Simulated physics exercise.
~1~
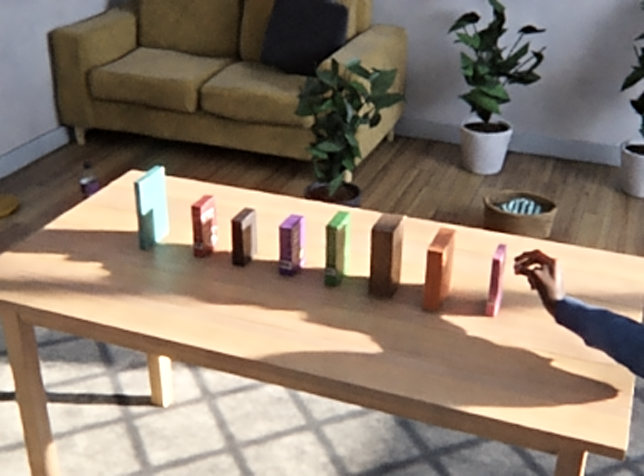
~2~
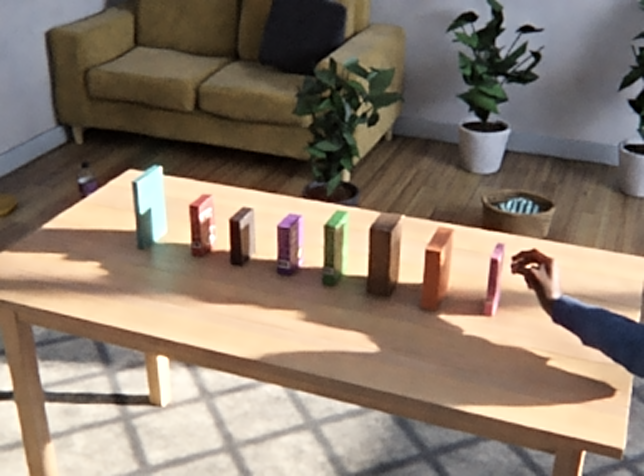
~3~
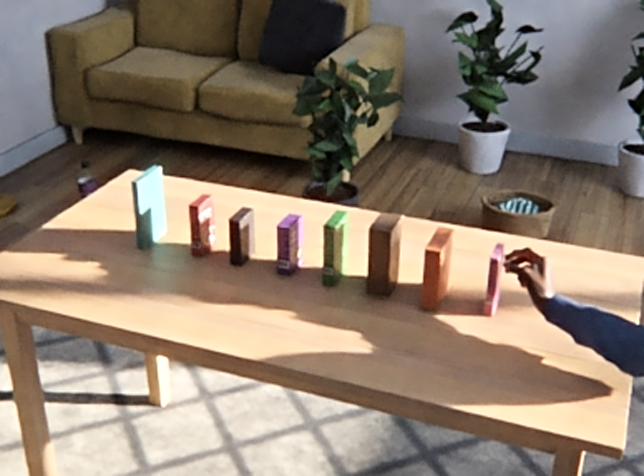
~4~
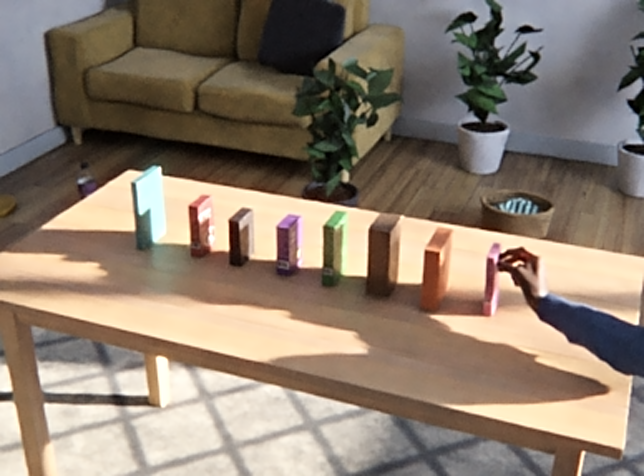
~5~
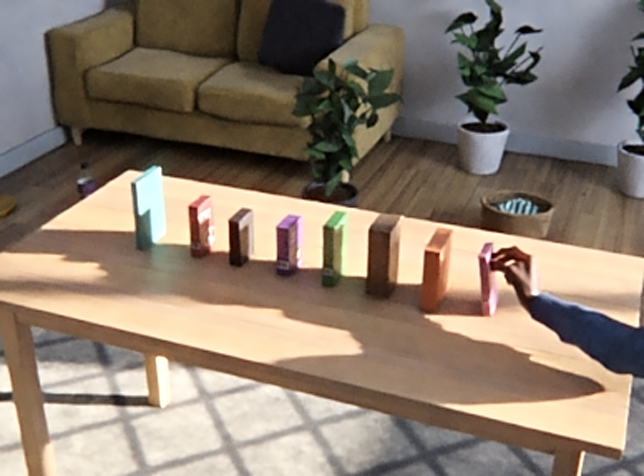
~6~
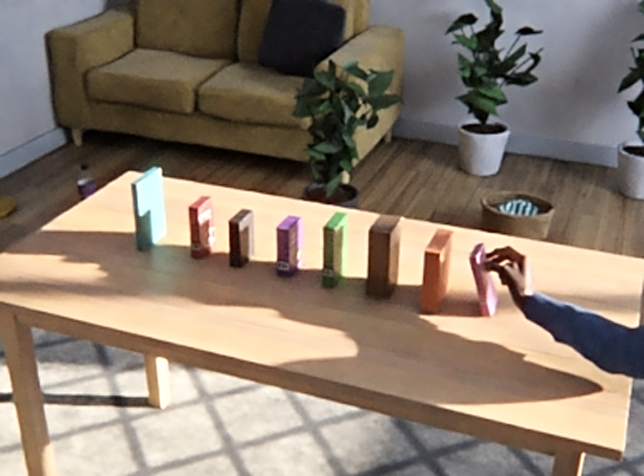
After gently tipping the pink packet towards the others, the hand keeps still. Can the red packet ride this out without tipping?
It is still on end.
Then, 0.10 s past the last view, pink packet 38° over.
Then, 0.20 s past the last view, pink packet 44° over.
Then, 0.60 s past the last view, red packet resting near (202, 227).
Finally, all 6 still in place. Final places as the last picture's camera would see them, red packet near (202, 227).
